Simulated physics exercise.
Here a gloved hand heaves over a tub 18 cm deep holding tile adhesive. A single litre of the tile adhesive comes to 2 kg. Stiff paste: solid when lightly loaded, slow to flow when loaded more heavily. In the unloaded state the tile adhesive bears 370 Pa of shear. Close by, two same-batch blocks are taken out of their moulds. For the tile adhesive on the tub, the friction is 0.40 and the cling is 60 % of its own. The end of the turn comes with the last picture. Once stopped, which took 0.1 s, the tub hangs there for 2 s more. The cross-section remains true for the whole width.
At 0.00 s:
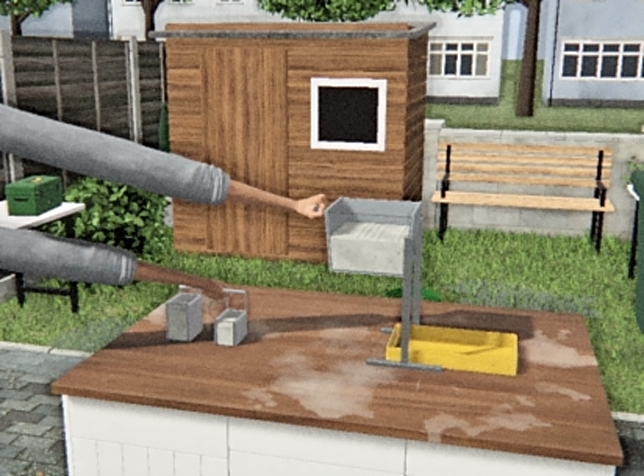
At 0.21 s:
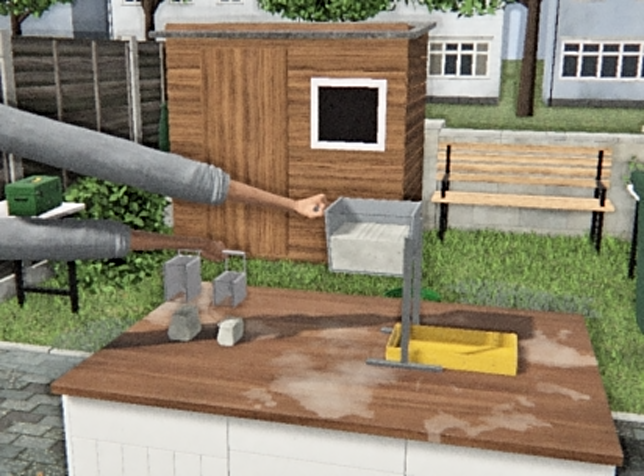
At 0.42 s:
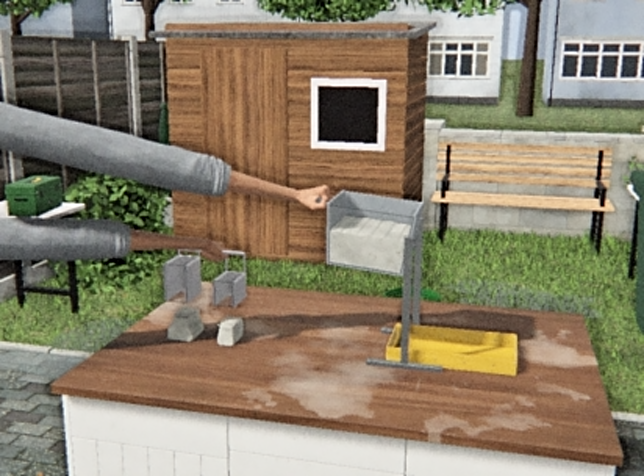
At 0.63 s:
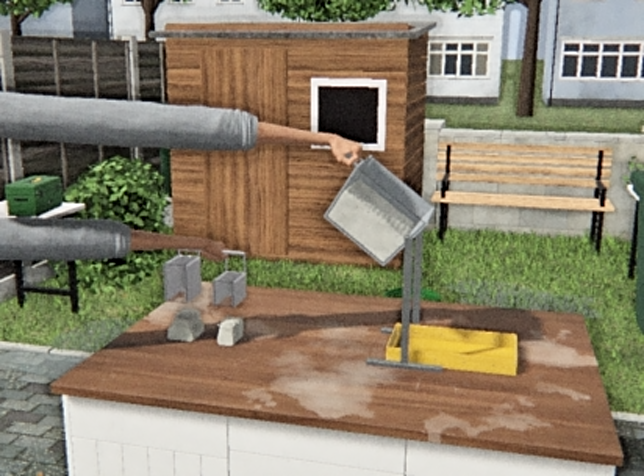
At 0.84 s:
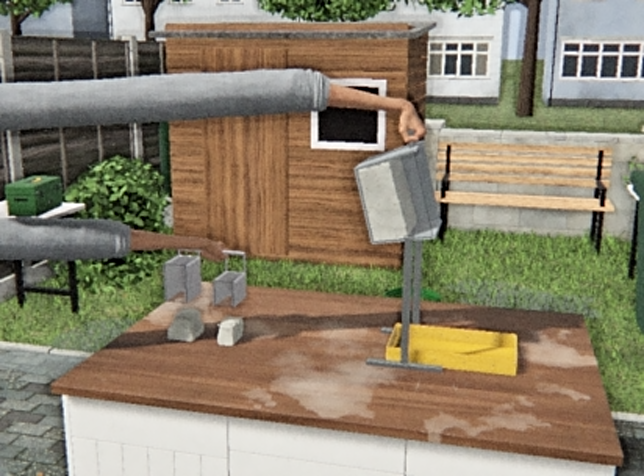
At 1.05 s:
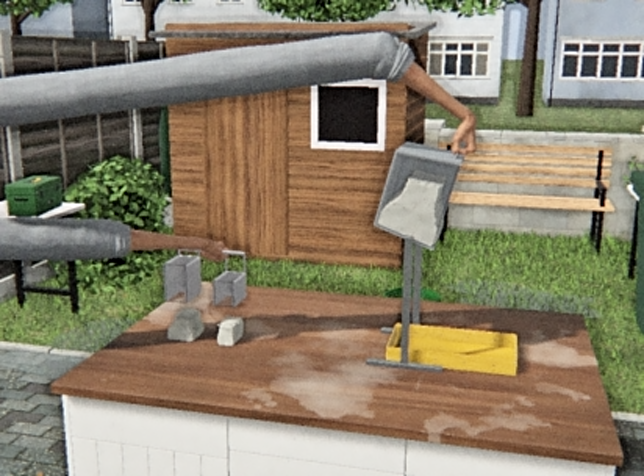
A hand tips a grey tub clockwise after two small moulds lift off grey blocks.
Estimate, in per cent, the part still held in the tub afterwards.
The part still in the tub is about 25 %.
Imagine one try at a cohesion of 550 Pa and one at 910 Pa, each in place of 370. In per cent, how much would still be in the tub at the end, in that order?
Result: 35 % for the first case, 40 % for the second.
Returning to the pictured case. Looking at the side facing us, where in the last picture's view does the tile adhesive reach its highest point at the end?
Close to pixel (412, 223).
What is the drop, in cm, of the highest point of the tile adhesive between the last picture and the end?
About 13 cm.
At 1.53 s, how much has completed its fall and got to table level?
Roughly 65 per cent.
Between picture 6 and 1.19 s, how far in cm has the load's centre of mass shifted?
The distance comes to some 11 cm.
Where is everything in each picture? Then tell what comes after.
In the first frame, handle-side rim at (328, 211), tilt 0 degrees; top of the tile adhesive at (373, 239); blocks stand 11 cm, 7.1 cm (left to right).
In the second frame, handle-side rim at (328, 211), tilt 0 degrees; top of the tile adhesive at (373, 239); blocks stand 9.5 cm, 7.1 cm (left to right).
In the third frame, handle-side rim at (330, 204), tilt 5 degrees; top of the tile adhesive at (335, 231); blocks stand 8.7 cm, 7.0 cm (left to right).
In the fourth frame, handle-side rim at (359, 167), tilt 37 degrees; top of the tile adhesive at (347, 192); blocks stand 8.5 cm, 7.0 cm (left to right).
In the fifth frame, handle-side rim at (415, 152), tilt 76 degrees; top of the tile adhesive at (386, 164); blocks stand 8.5 cm, 7.0 cm (left to right).
In the sixth frame, handle-side rim at (459, 166), tilt 105 degrees; top of the tile adhesive at (412, 182); blocks stand 8.5 cm, 7.0 cm (left to right).
After 1.19 s, the tub is at 105 degrees and holds 48 %.
After 1.36 s, the tub is at 105 degrees and holds 30 %.
After 1.53 s, the tub is at 105 degrees and holds 25 %.
After 1.70 s, the tub is at 105 degrees and holds 25 %.
After 3.05 s, at the end, the tub is at 105 degrees and holds 25 %.
